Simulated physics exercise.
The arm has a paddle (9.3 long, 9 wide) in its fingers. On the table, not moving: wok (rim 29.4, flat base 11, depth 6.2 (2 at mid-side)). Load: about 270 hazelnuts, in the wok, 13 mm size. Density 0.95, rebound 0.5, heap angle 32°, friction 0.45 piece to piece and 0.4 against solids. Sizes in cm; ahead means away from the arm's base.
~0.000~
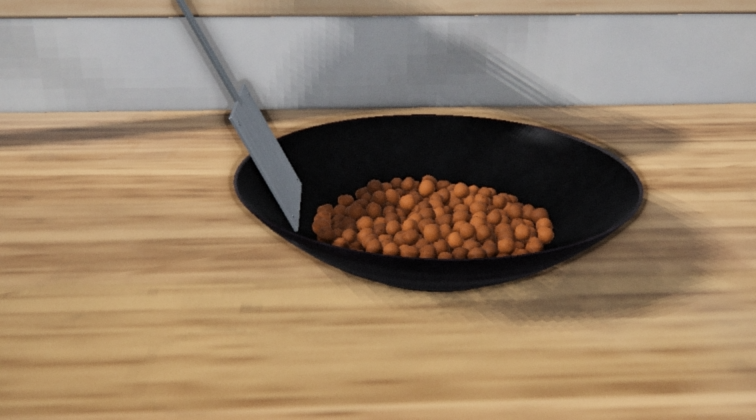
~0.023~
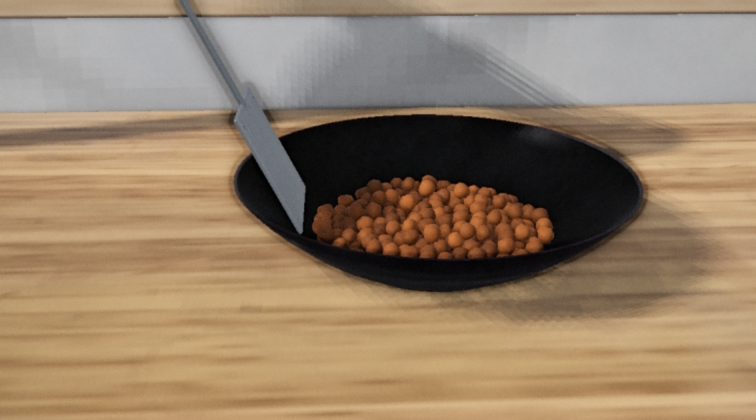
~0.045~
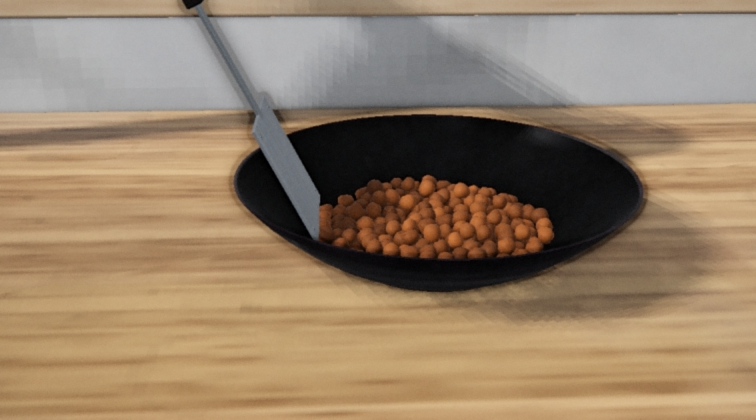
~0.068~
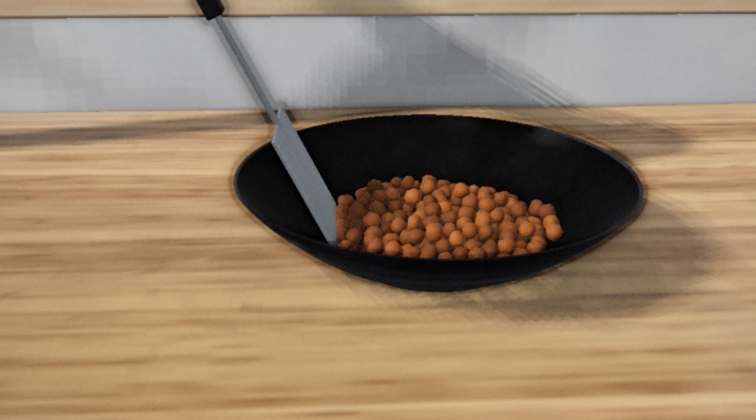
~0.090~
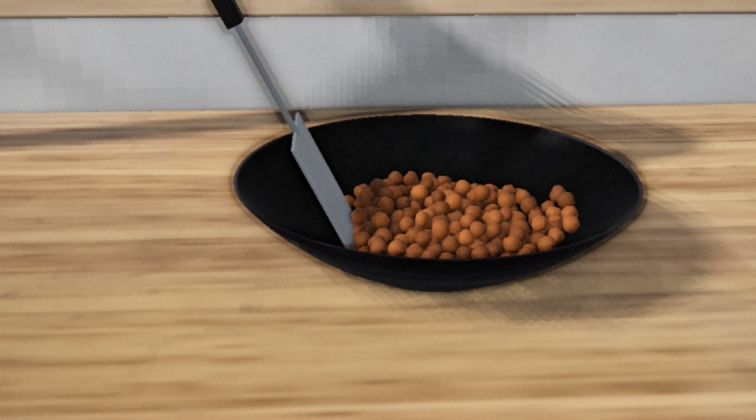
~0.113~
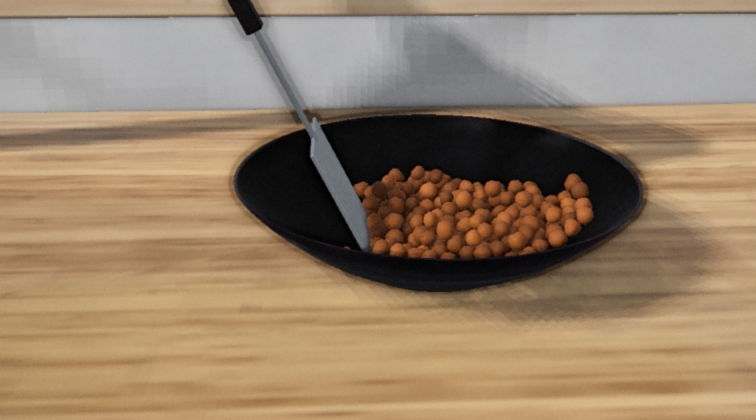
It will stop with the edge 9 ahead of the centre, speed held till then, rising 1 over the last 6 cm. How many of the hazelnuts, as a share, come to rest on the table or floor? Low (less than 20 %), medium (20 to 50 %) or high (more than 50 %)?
On the table or floor the share is low, less than 20 %.
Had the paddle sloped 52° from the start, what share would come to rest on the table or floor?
In that case some 10 per cent.
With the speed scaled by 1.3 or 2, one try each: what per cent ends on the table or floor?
Some 30 and 45 per cent.
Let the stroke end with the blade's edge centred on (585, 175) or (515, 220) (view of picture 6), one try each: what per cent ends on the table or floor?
Some 40 and 0 per cent.
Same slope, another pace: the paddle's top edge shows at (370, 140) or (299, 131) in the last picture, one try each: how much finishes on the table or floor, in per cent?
About 45 and 5 per cent.
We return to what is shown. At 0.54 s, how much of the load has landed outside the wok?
Some 10 per cent.
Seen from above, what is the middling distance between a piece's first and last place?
Some 7 cm.
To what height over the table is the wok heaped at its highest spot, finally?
Roughly 7.0 cm.
After 0.20 s, sloping 64°, highest piece 6 above the table; 270 in the wok.
After 0.29 s, sloping 64°, highest piece 7 above the table; 269 in the wok, 1 on the blade or in flight.
After 0.54 s, sloping 64°, highest piece 7 above the table; 233 in the wok, 28 on the table or floor, 9 on the blade or in flight.
After 1.59 s, sloping 64°, highest piece 7 above the table; 233 in the wok, 37 on the table or floor.
At rest, 233 in the wok, 37 on the table or floor. That is 14 % on the table or floor.
